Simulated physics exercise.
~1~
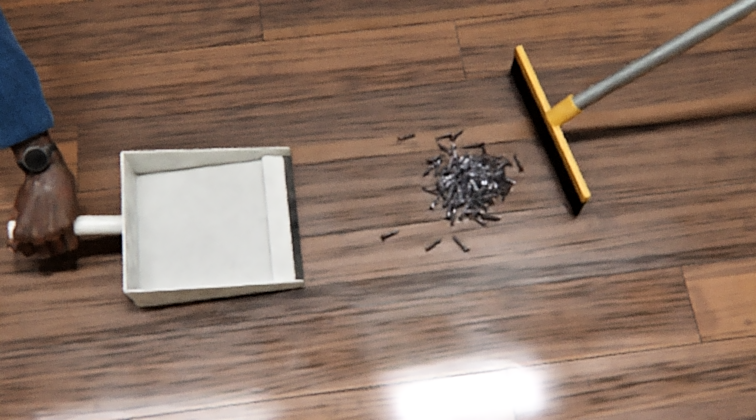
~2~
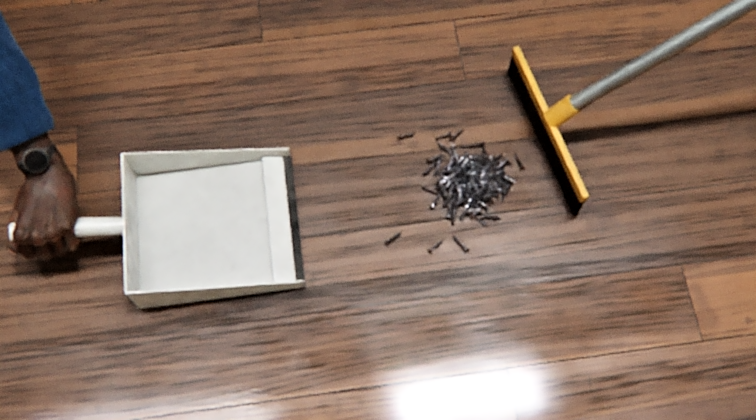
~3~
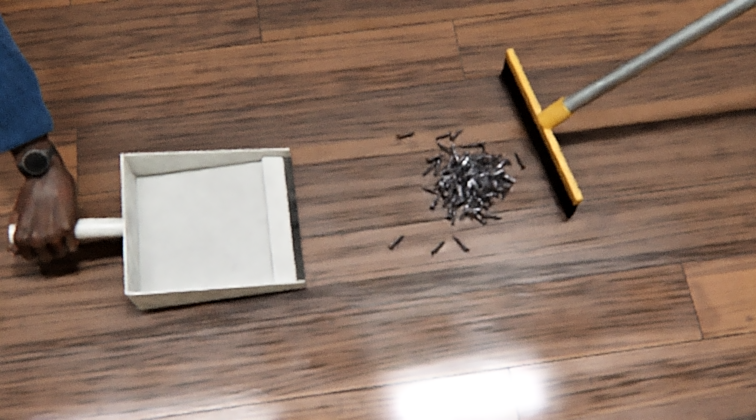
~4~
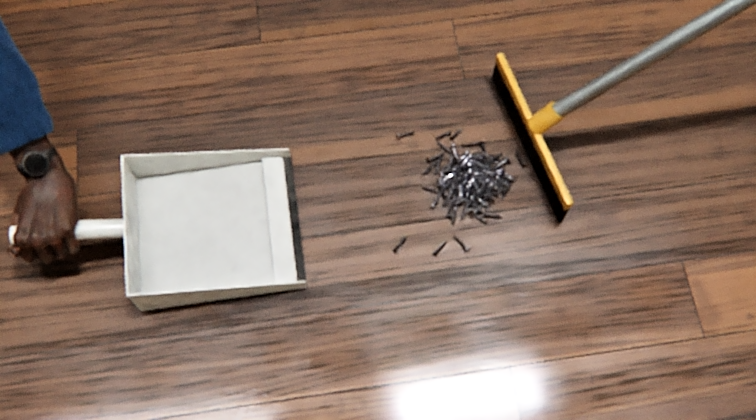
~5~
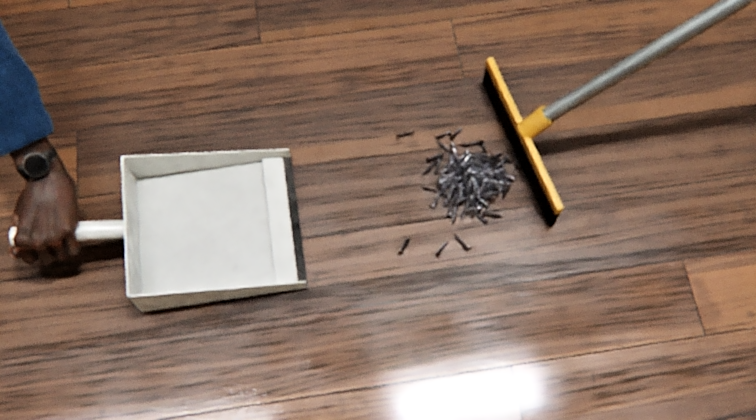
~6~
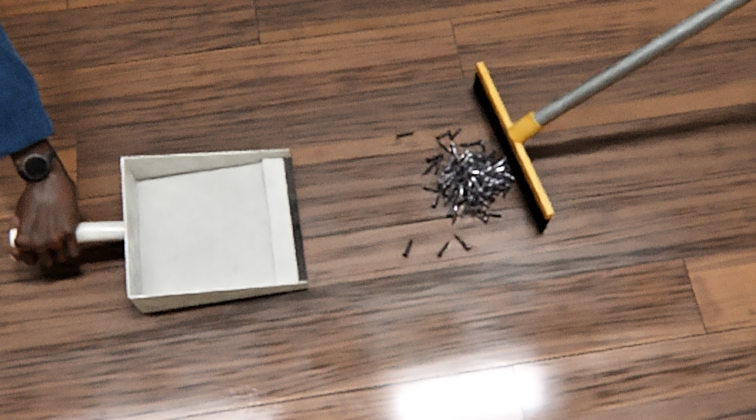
Yellow squeegee edging left to the rim of a small heap of dark screws while a hand holds a white dustpan still.
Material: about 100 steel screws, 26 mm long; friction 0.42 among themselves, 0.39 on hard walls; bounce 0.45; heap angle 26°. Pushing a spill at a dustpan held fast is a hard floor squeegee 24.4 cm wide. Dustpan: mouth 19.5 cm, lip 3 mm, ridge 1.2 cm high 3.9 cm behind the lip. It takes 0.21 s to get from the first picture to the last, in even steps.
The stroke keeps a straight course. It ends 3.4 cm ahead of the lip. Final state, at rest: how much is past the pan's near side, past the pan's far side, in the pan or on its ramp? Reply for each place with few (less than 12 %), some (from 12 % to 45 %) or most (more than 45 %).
Near side - some; far side - few; pan - few.
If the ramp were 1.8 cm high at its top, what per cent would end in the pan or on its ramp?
In that case roughly 0 percent.
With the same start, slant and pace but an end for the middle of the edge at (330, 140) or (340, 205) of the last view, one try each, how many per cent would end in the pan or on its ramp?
Some 0 in a hundred and 0 in a hundred.
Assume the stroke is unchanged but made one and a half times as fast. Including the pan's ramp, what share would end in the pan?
Share: Close to 5 %.
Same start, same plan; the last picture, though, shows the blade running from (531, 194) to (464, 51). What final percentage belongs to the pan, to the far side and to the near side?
Split: Pan = 0, far = 5, near = 0.
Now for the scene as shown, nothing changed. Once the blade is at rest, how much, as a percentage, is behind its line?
Some 0 percent of it.
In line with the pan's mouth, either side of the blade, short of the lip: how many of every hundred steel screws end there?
Roughly 75 in a hundred.
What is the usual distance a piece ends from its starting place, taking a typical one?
That distance is close to 24 cm.
Then, 0.34 s after the last picture, middle of the blade 18 cm from the lip; 0 % over the lip, far side 0 %, near side 0 %.
Then, 0.56 s after the last picture, middle of the blade 11 cm from the lip; 0 % over the lip, far side 0 %, near side 10 %.
Then, 0.90 s after the last picture, middle of the blade 6 cm from the lip; 5 % over the lip, far side 0 %, near side 20 %.
In the end, near side 20 %, far side 0 %, pan 5 %, in front of the lip or behind the blade 75 %.
